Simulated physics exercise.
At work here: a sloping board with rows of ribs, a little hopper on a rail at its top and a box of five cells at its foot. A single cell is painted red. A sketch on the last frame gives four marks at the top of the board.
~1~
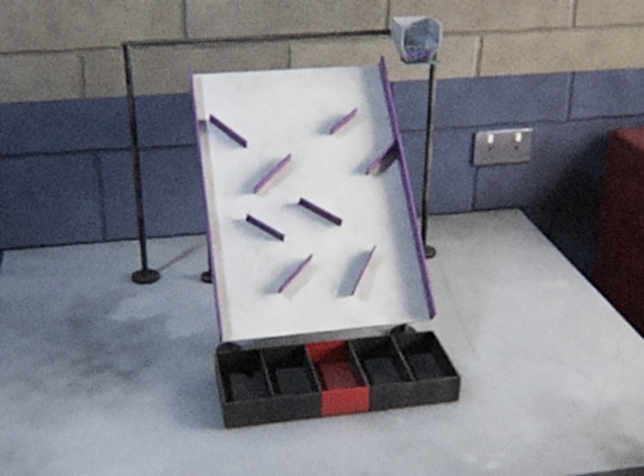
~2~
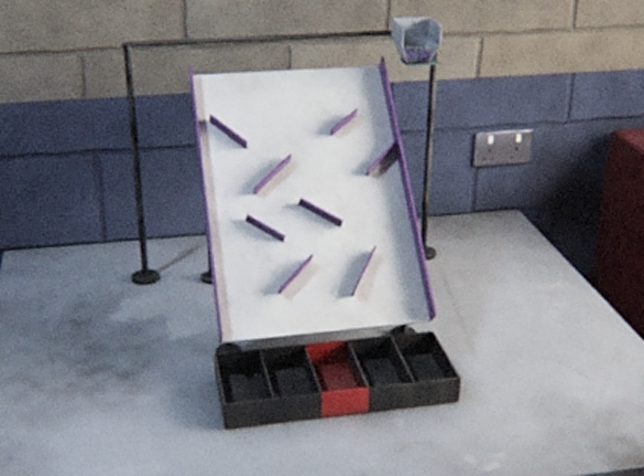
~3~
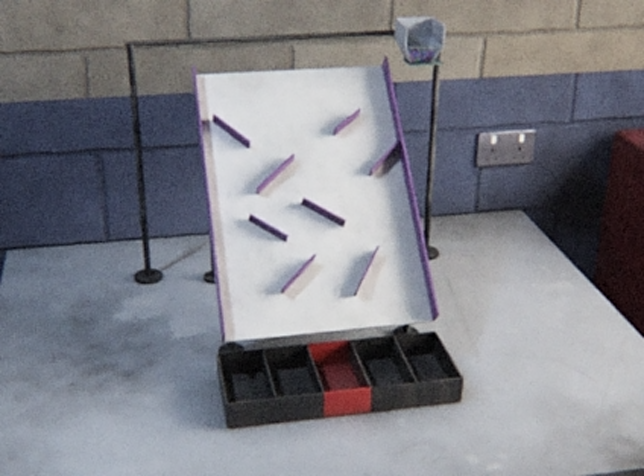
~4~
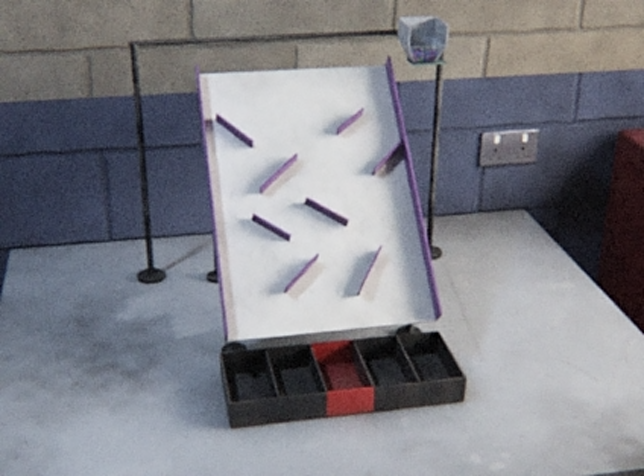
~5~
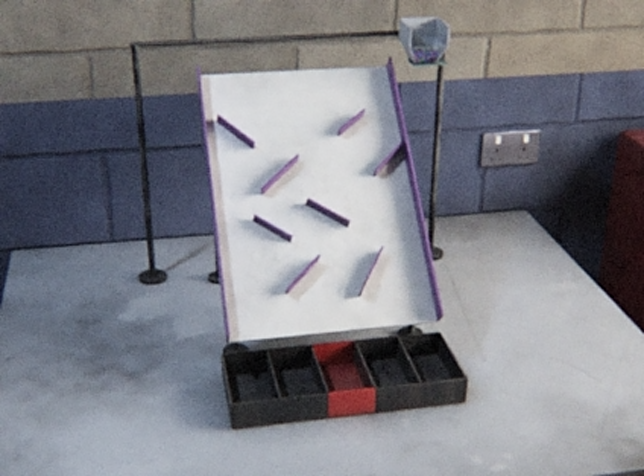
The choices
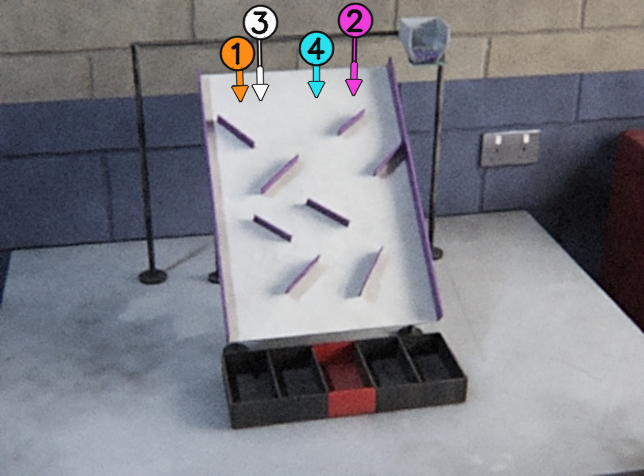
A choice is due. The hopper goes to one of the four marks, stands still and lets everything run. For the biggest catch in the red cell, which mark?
Use mark 2.
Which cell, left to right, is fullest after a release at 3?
The first from the left.
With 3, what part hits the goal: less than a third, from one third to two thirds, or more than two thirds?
Mark 3 gives less than a third.
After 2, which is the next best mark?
That is mark 4.
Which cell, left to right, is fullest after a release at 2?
The third.
On the marked copy, mark 1 meets the board at (240, 95); mark 2 meets the board at (353, 89); mark 3 meets the board at (260, 94); mark 4 meets the board at (316, 91).
Choosing 1, none in the red cell, nearly all in other cells, a small part outside the box.
Choosing 2, about two thirds in the red cell, about a third in other cells.
Choosing 3, none in the red cell, most in other cells, a small part outside the box.
Choosing 4, about a third in the red cell, about two thirds in other cells.
